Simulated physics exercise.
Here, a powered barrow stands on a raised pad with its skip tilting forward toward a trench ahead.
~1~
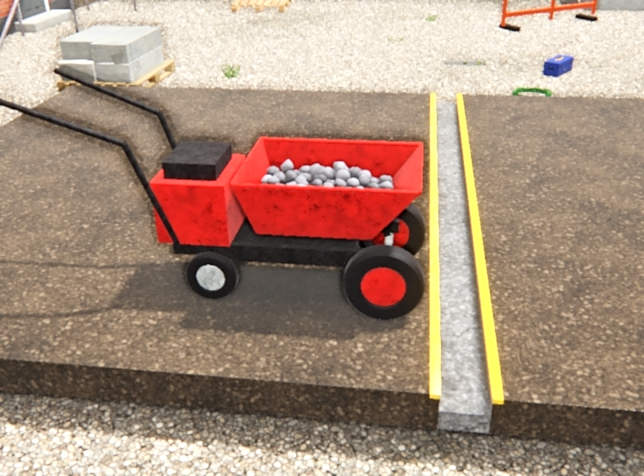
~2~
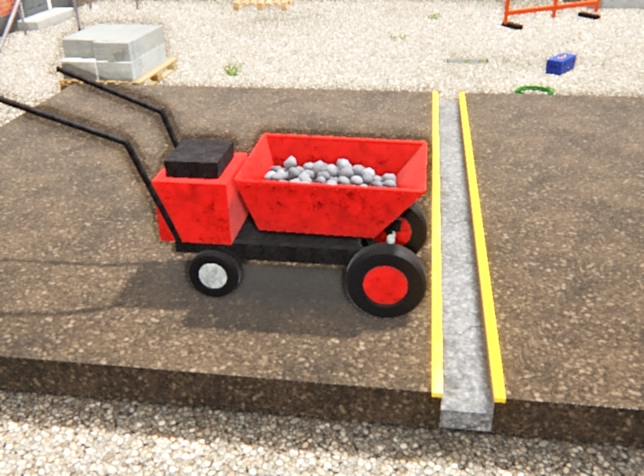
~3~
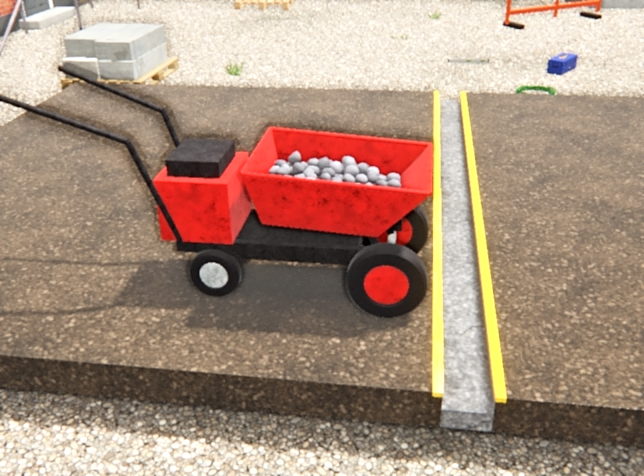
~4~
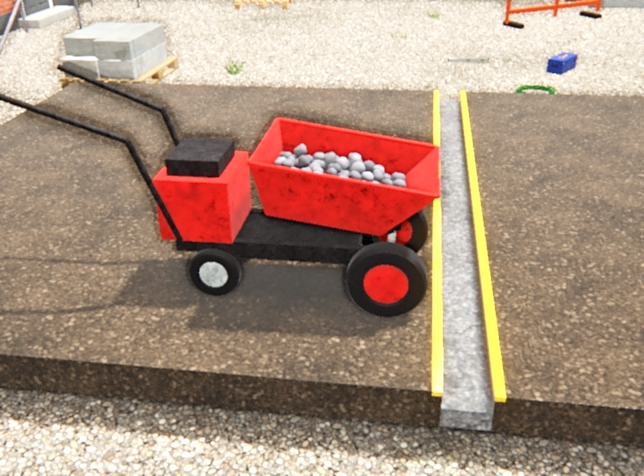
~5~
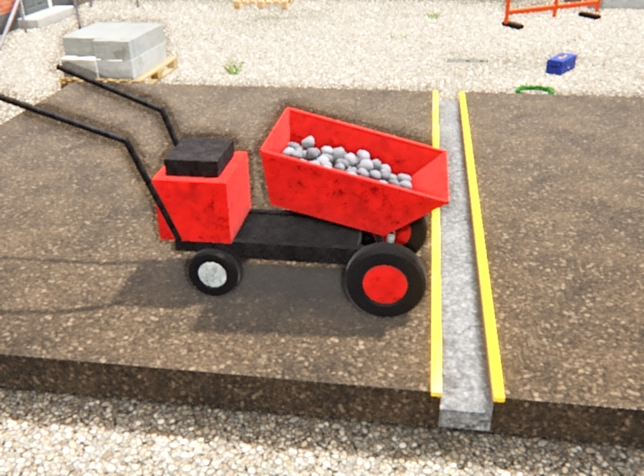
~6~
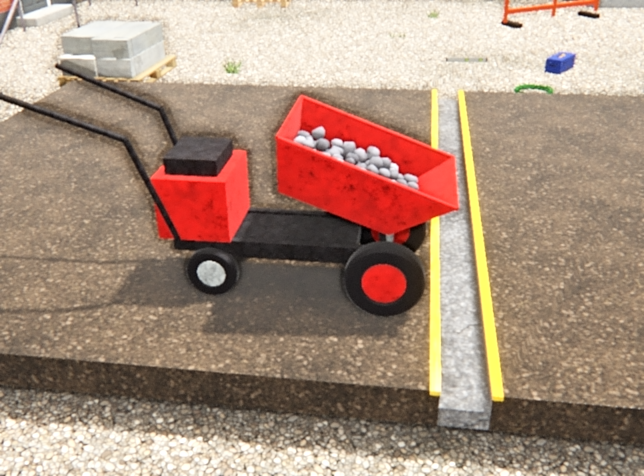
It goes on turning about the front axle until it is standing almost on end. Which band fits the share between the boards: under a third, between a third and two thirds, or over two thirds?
The fraction in the trench falls below one third.
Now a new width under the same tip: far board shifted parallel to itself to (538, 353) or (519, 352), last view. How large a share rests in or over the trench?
The first try gives 50 percent, then the second gives 30 percent.
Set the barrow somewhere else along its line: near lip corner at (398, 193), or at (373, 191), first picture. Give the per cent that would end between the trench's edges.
20 %, then 50 %.
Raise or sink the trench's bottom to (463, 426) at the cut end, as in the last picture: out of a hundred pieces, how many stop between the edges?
It comes to 0 per cent or so.
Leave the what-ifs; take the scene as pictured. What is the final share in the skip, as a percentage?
Estimate: Near 0 %.
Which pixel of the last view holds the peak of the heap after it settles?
In the last picture, the peak is close to (516, 271).
Soon, skip tipped steeply; all in the skip.
A while on, skip tipped right over; about two thirds in the skip; about a quarter beyond it; a stray few falling.
Towards the end, skip tipped right over; a small part in the skip; nearly all beyond it.
Finally, skip tipped right over; a stray few in the skip; a stray few in or heaped over the trench; nearly all beyond it.
